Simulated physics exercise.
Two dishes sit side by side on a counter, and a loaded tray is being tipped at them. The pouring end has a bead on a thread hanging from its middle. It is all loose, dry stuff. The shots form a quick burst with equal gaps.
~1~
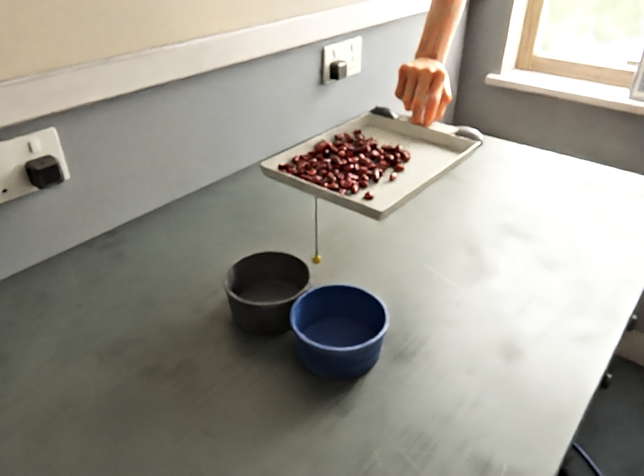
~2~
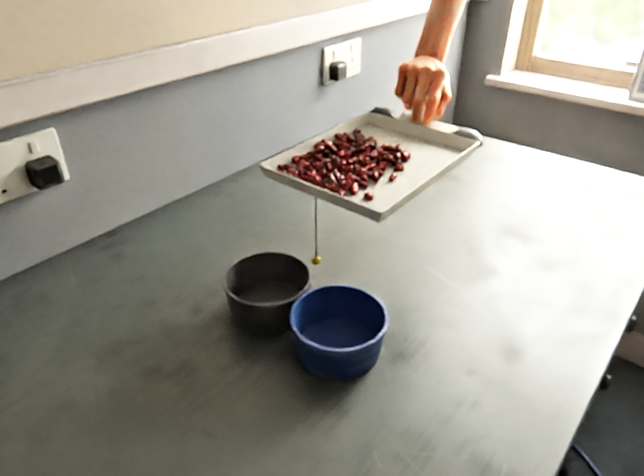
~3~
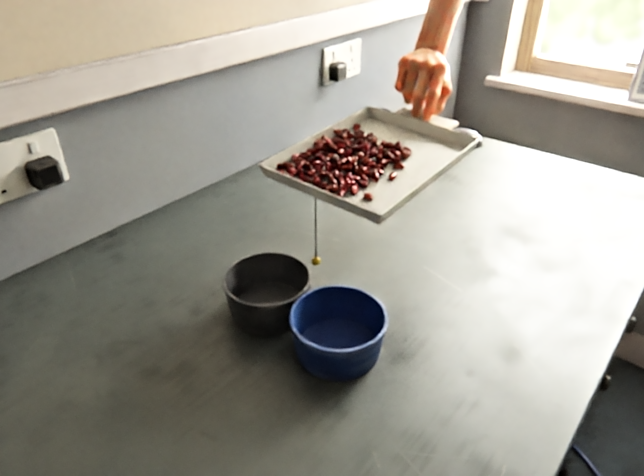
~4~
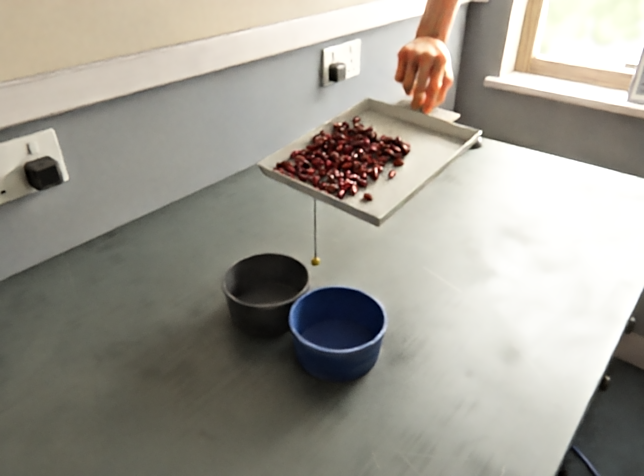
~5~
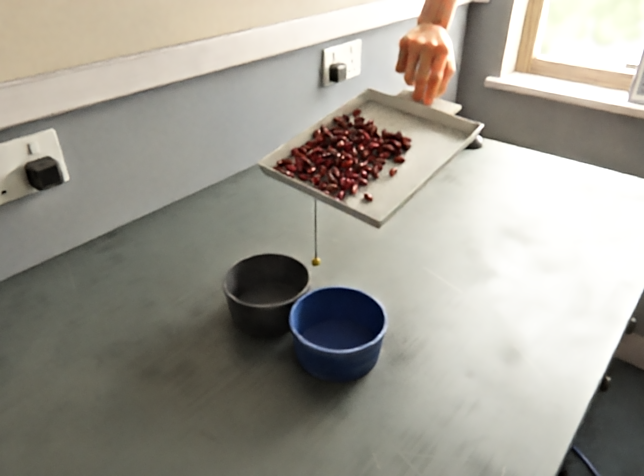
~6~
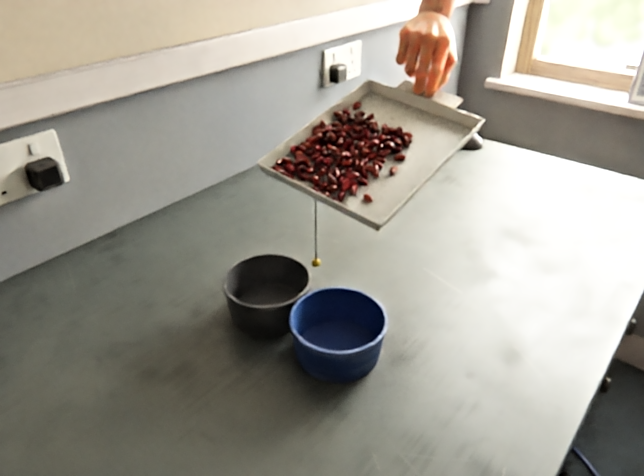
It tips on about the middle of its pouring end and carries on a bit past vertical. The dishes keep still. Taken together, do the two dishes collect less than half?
No, they get the bigger share.
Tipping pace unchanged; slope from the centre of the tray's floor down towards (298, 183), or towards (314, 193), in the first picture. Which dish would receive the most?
Leftward dish at the first place, Leftward dish at the second.
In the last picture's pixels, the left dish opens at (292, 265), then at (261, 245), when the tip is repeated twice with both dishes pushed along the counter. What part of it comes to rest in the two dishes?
It would be roughly 80 per cent, followed by roughly 30 per cent.
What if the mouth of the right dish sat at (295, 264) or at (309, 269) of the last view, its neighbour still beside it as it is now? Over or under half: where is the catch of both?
Place 1: Lower than half; place 2: Lower than half.
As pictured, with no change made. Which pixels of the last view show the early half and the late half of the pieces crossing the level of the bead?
The leading part at (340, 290), the rest of it at (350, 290).
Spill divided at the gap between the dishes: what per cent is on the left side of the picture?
I make it about 10 percent or so.
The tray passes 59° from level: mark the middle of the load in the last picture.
Near (344, 173).
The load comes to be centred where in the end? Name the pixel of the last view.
Near pixel (346, 341).
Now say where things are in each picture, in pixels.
The first picture shows corners of the pouring end at (264, 164) and (381, 208), level; middle of the load at (343, 163), kidney beans; left dish at (238, 311); right dish at (309, 355); bead on its thread at (317, 260).
The second picture shows corners of the pouring end at (264, 164) and (380, 209), level; middle of the load at (343, 162).
The third picture shows corners of the pouring end at (264, 164) and (380, 211), tipped barely, lowest at the right corner; middle of the load at (343, 161).
The fourth picture shows corners of the pouring end at (263, 163) and (379, 214), tipped a little, lowest at the right corner; middle of the load at (342, 158).
The fifth picture shows corners of the pouring end at (263, 162) and (379, 217), tipped a little, lowest at the right corner; middle of the load at (342, 154).
The sixth picture shows corners of the pouring end at (262, 162) and (379, 220), tipped a little, lowest at the right corner; middle of the load at (347, 145); left dish at (237, 313); right dish at (308, 358).
Soon, tray tipped steeply; nearly all on the tray; a stray few in the right dish; a stray few in the air.
A while on, tray tipped right over; about a quarter on the tray; about a third in the right dish; a stray few in the left dish; a small part outside both; about a quarter in the air.
Towards the end, tray tipped past a quarter turn; most in the right dish; a small part in the left dish; about a quarter outside both.
Finally, tray tipped past a quarter turn; most in the right dish; a small part in the left dish; about a quarter outside both.
